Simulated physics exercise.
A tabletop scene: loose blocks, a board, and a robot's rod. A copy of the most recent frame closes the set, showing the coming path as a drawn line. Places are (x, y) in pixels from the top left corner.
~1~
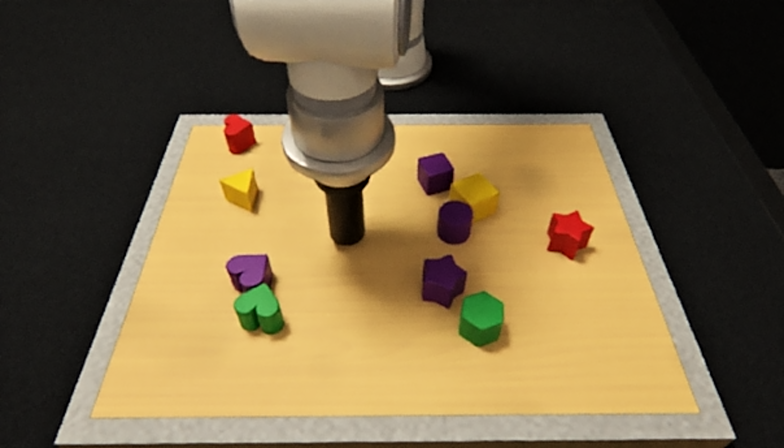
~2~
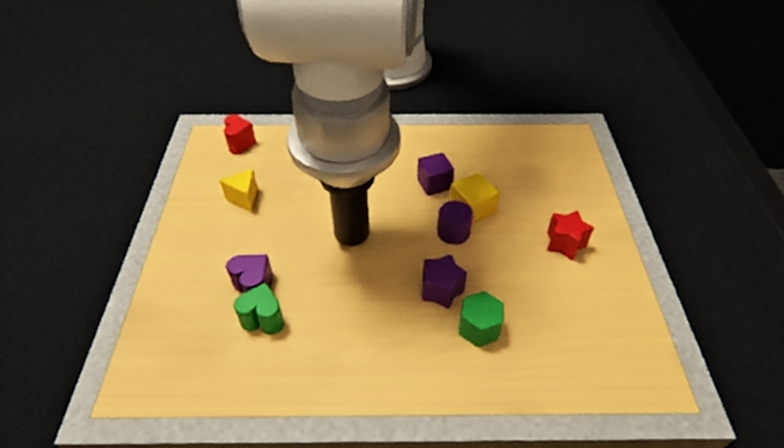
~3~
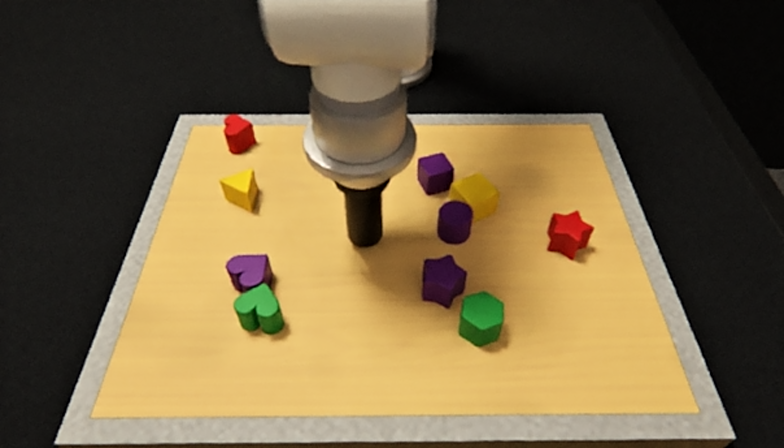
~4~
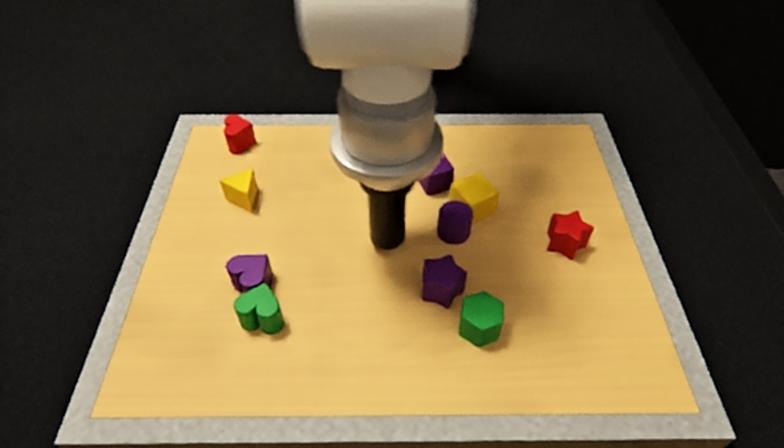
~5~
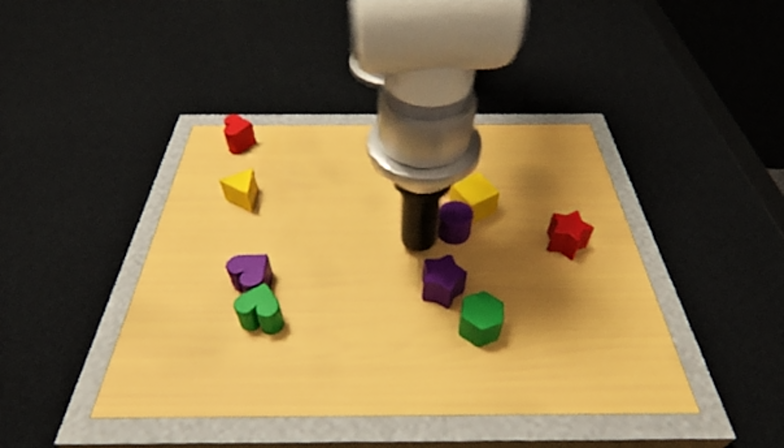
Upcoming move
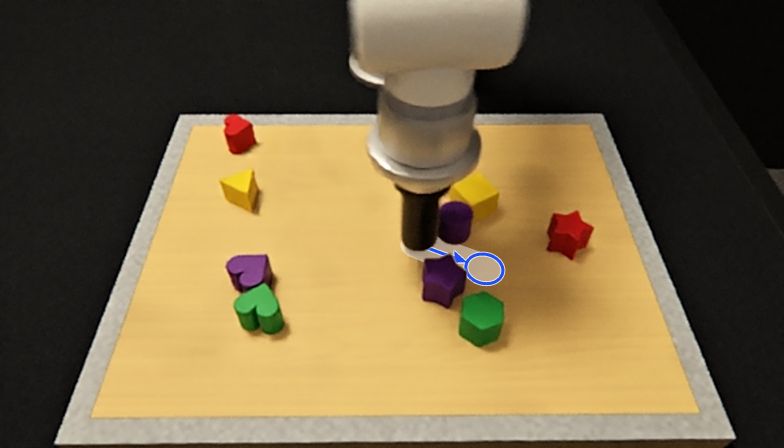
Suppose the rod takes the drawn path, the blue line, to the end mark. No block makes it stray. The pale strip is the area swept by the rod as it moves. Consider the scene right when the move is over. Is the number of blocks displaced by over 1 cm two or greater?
Short answer: No.
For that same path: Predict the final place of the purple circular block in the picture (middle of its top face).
The middle of its upper face will lie at (478, 216).
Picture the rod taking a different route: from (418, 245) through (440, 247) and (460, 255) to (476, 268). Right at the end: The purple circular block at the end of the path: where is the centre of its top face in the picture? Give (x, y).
Close to (483, 215).
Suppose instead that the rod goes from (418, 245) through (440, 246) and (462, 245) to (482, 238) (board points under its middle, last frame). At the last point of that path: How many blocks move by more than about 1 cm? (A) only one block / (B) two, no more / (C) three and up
B.
The line goes straight from (418, 245) to (484, 269).
The first path, step by step. Halfway along, rod (453, 250); purple circular block (472, 215); yellow square (478, 186).
At the end, rod (486, 262); purple star-shaped block unmoved; purple circular block (478, 216); yellow square (478, 186), turned 10° anticlockwise.
